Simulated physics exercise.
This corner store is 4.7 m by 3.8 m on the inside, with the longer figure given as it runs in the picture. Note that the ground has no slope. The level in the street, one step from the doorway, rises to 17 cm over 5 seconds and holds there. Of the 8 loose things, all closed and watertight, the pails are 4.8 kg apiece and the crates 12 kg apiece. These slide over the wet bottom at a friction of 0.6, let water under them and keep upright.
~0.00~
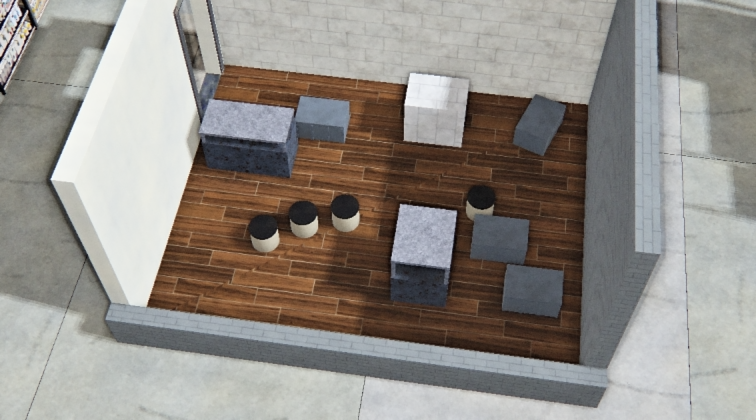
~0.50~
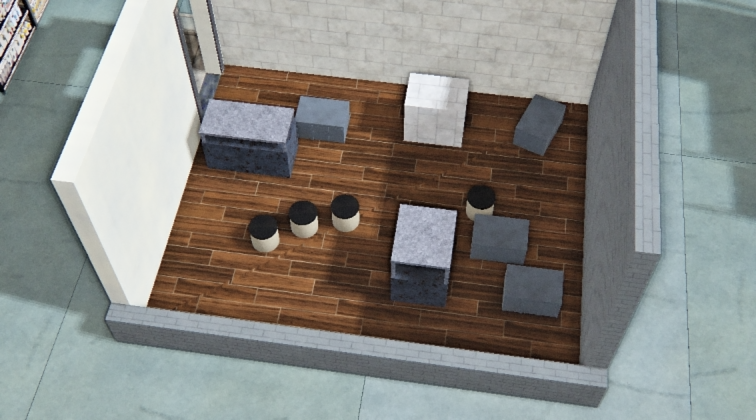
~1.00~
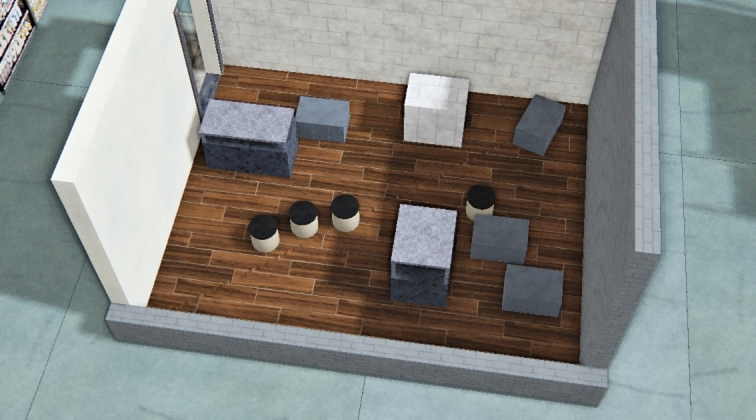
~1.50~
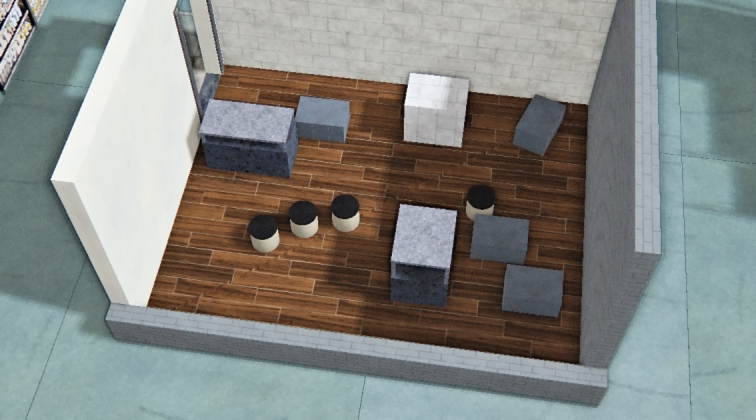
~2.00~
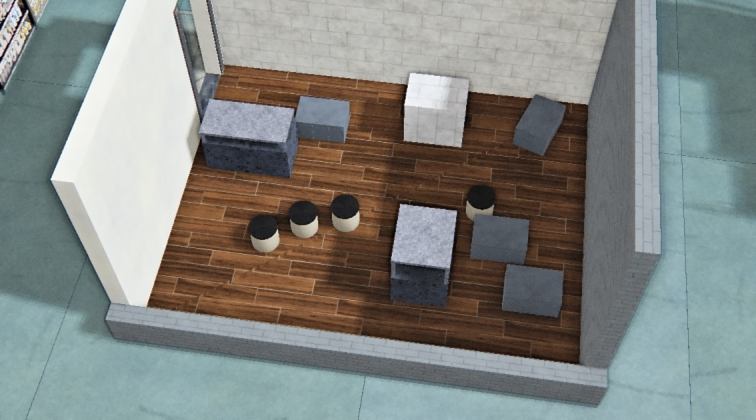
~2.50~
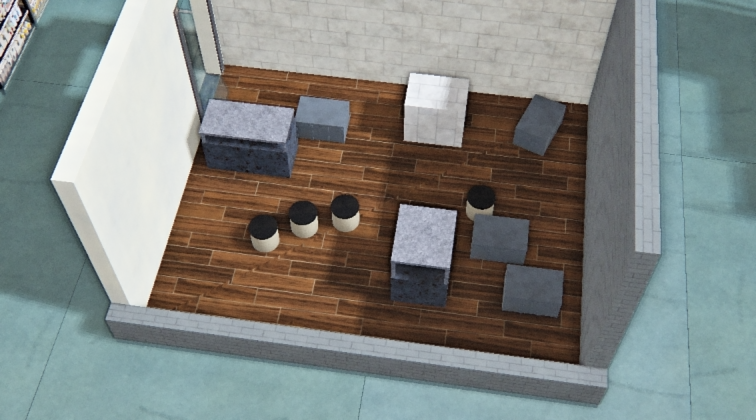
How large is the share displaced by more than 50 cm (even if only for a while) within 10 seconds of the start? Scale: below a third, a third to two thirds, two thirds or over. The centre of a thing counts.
Displaced share: Low, under a third.
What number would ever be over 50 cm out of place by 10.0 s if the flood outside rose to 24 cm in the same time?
Then 4 of them.
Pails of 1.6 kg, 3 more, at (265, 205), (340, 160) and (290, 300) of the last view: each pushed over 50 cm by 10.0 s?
Result, in listed order: Not exceeded / exceeded / not exceeded.
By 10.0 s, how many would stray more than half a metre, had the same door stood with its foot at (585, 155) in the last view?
That would give 2.
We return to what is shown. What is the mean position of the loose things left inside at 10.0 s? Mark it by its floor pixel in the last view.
About (426, 231).
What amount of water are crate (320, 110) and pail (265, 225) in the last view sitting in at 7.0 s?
Roughly 6 and 0 cm.
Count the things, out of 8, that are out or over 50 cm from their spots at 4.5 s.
By that time the total stands at 0.
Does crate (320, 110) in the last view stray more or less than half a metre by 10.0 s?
That one ends up beyond the limit.
After 3.5 s 0 of 8 are over 50 cm from their spots; 0 afloat.
After 4.5 s 0 of 8 are over 50 cm from their spots; 0 afloat.
After 7.0 s 1 of 8 are over 50 cm from their spots; 1 afloat.
After 10.0 s 2 of 8 are over 50 cm from their spots, and 2 have been at some point; 1 afloat.
